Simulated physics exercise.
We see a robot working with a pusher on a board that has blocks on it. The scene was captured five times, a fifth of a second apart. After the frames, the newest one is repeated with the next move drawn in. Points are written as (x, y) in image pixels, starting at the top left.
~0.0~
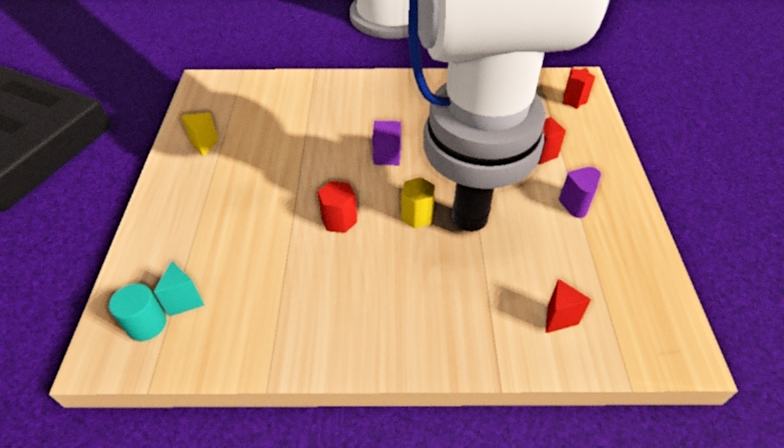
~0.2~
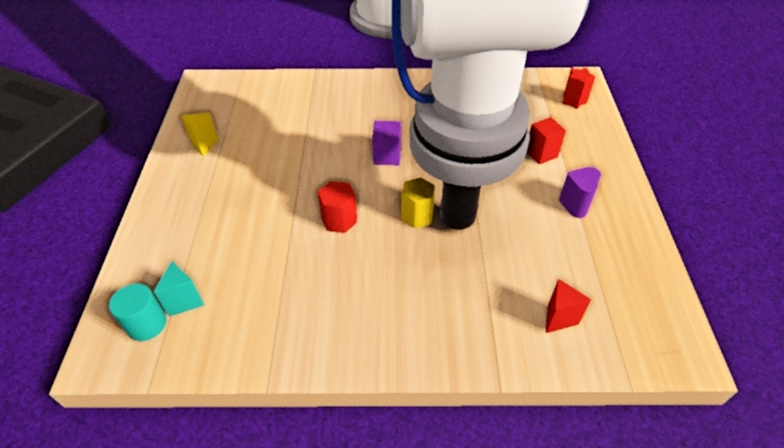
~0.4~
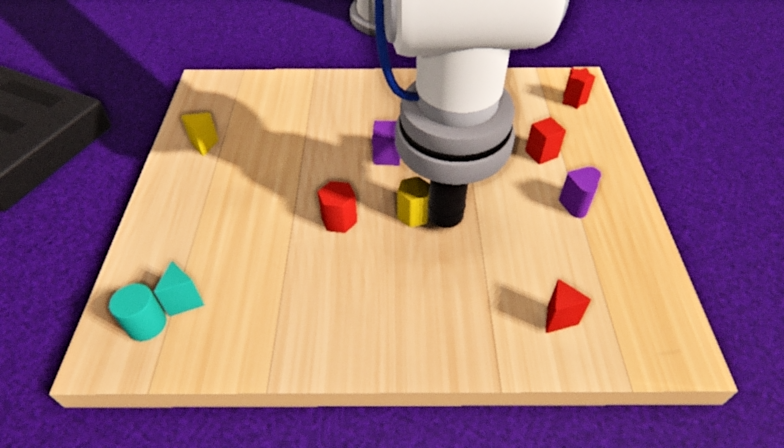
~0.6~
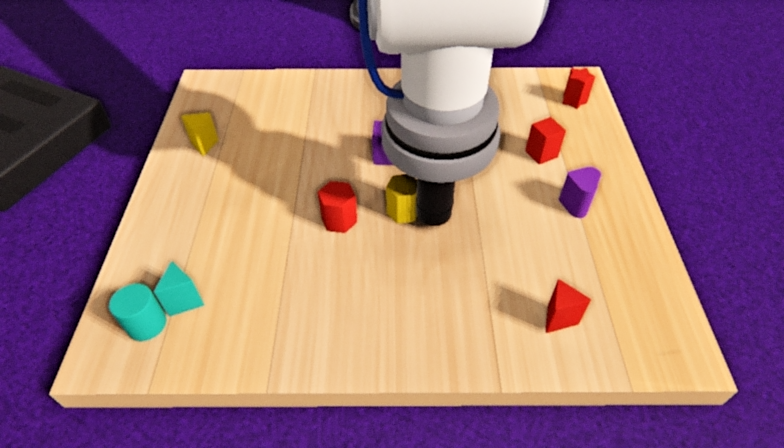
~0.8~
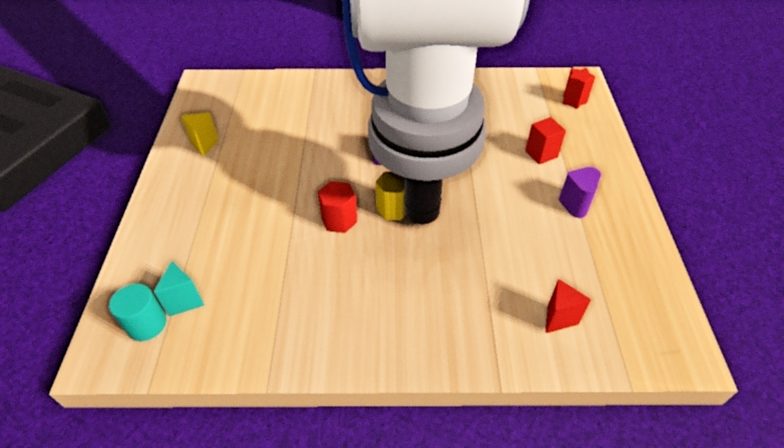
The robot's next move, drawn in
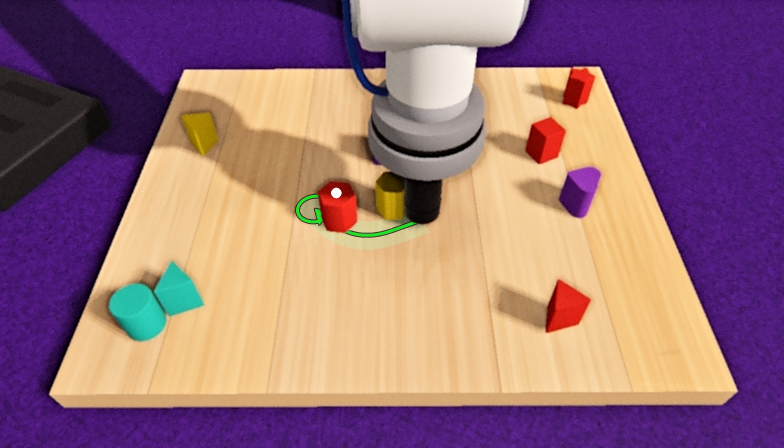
The footage shows a robot arm with a black pusher moving left across a wooden board of colored blocks, then making contact with the yellow hexagonal block and pushing it a short distance left toward the red hexagonal block.
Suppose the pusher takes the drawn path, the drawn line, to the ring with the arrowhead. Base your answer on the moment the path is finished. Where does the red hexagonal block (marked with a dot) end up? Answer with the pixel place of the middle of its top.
I'd expect the centre of its top face to be at (285, 167).
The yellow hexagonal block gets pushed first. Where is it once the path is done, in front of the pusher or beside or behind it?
In the end it is beside or behind the pusher.
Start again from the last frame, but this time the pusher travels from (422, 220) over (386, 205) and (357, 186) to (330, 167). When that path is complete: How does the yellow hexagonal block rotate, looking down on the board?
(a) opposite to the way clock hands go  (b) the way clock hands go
a
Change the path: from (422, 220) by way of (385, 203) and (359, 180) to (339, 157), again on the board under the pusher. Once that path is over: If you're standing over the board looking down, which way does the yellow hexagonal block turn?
From the top: Counterclockwise.
The line goes from (422, 220) by way of (384, 233) and (343, 230) to (315, 209); the dot is on the red hexagonal block.
The first path, step by step. One third of the way, pusher (383, 226); yellow hexagonal block (379, 180), turned 35° clockwise.
Two thirds of the way, pusher (342, 222); red hexagonal block (316, 185), turned 15° clockwise; yellow hexagonal block (379, 180), turned 35° clockwise.
At the end, pusher (313, 201); red hexagonal block (285, 167); yellow hexagonal block (379, 180), turned 35° clockwise.
